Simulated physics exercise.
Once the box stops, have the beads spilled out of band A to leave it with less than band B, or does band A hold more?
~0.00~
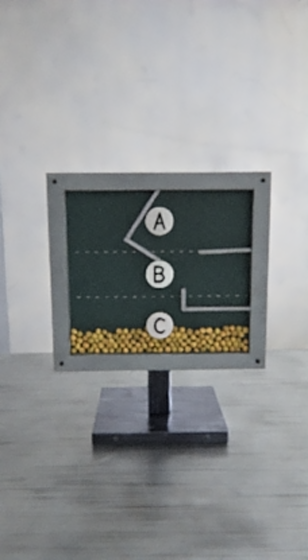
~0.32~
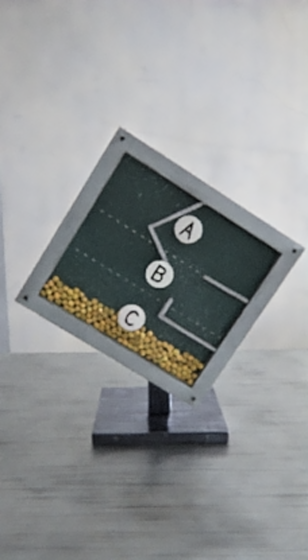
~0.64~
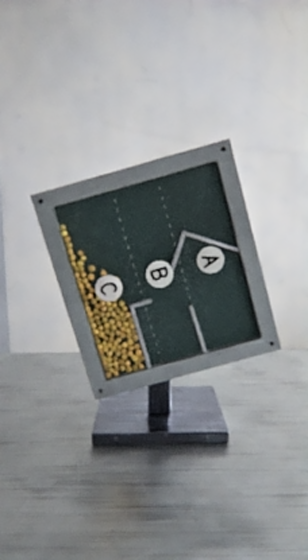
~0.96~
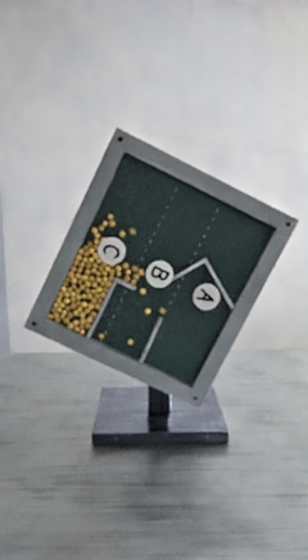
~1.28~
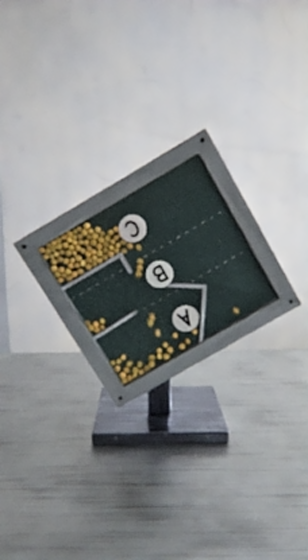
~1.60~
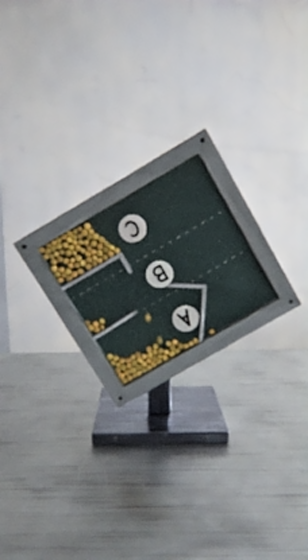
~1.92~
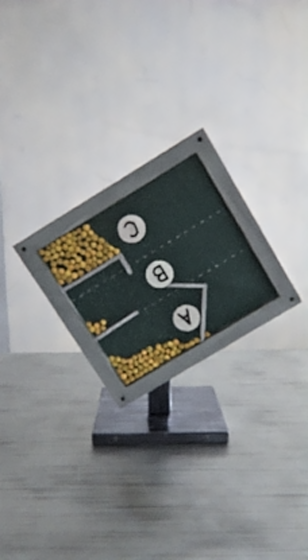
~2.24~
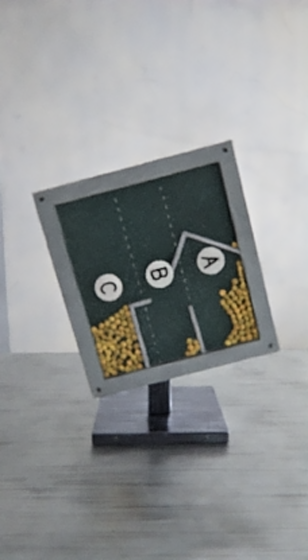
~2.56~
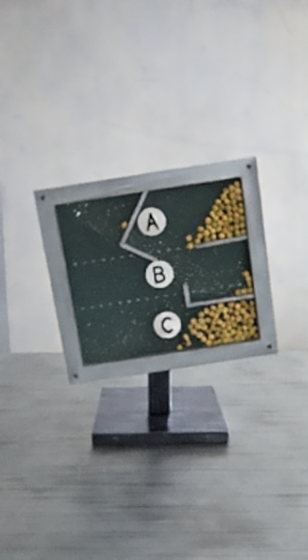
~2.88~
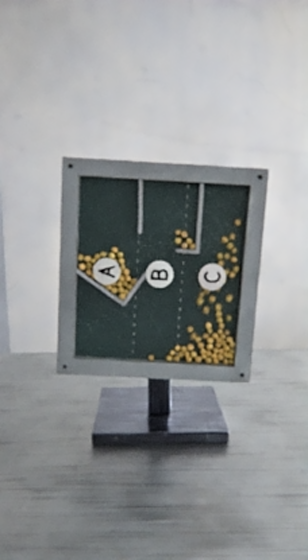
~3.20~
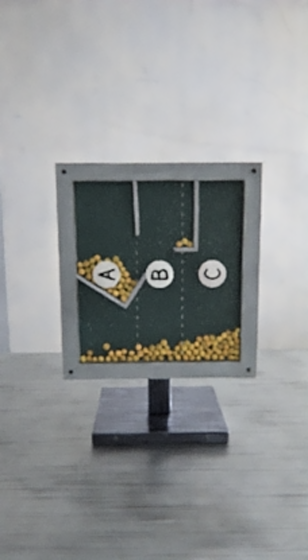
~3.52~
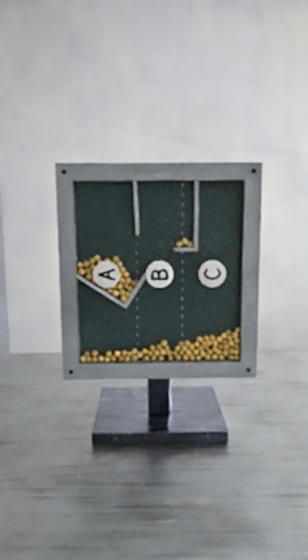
Band A holds more. A large share of the beads rests there, many caught in the bent ledge, while band B has only a middling share.
